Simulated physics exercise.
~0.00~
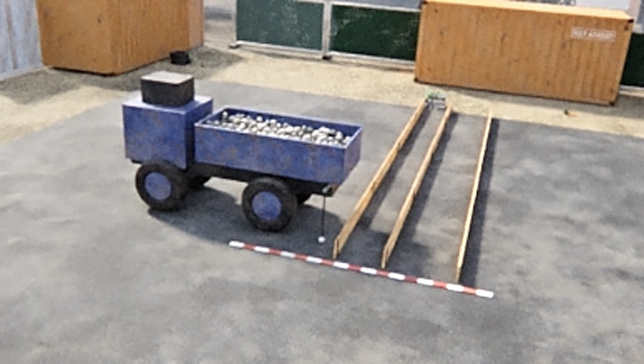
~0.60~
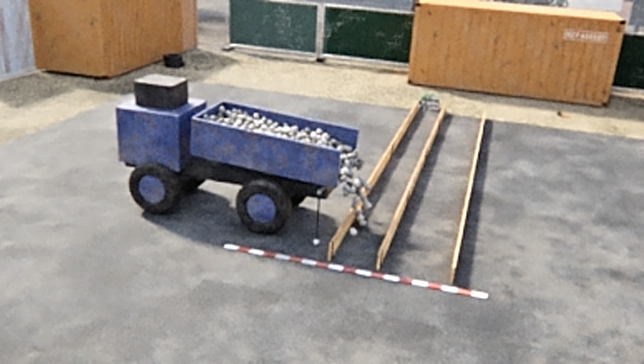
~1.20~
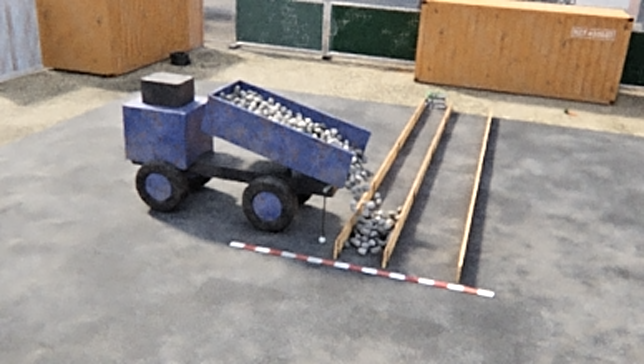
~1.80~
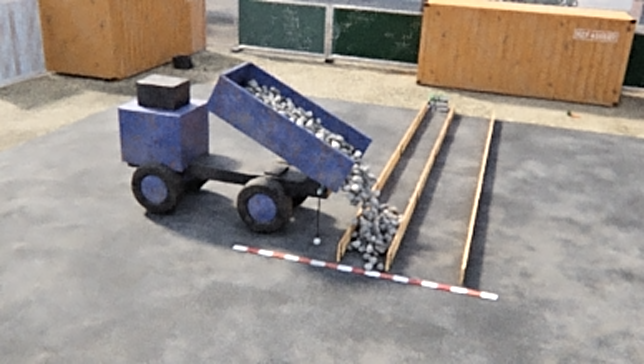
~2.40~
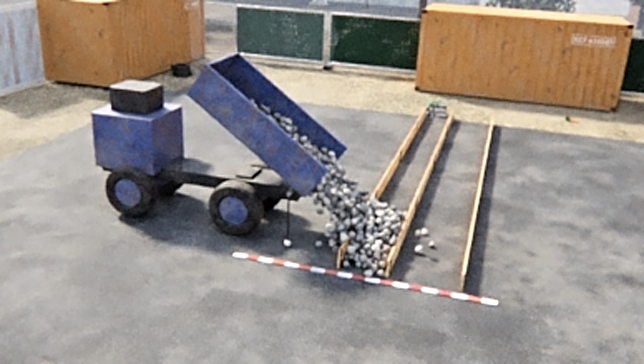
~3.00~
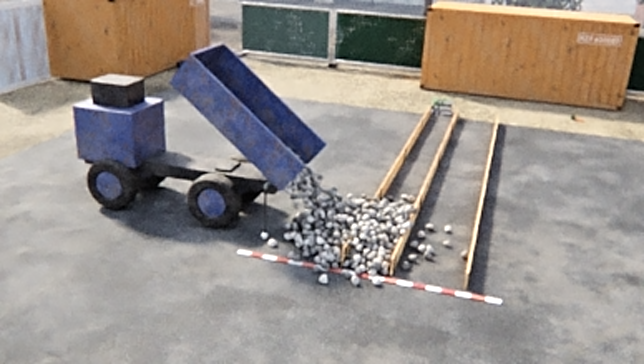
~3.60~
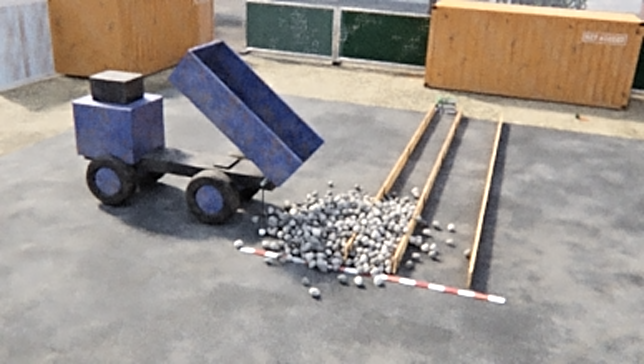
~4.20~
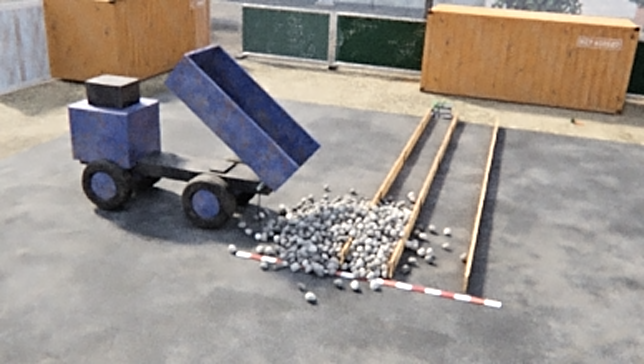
On a building site, a blue tipper raises its body, pouring grey stones rightward and edging left, leaving a heap spread around the nearest board.
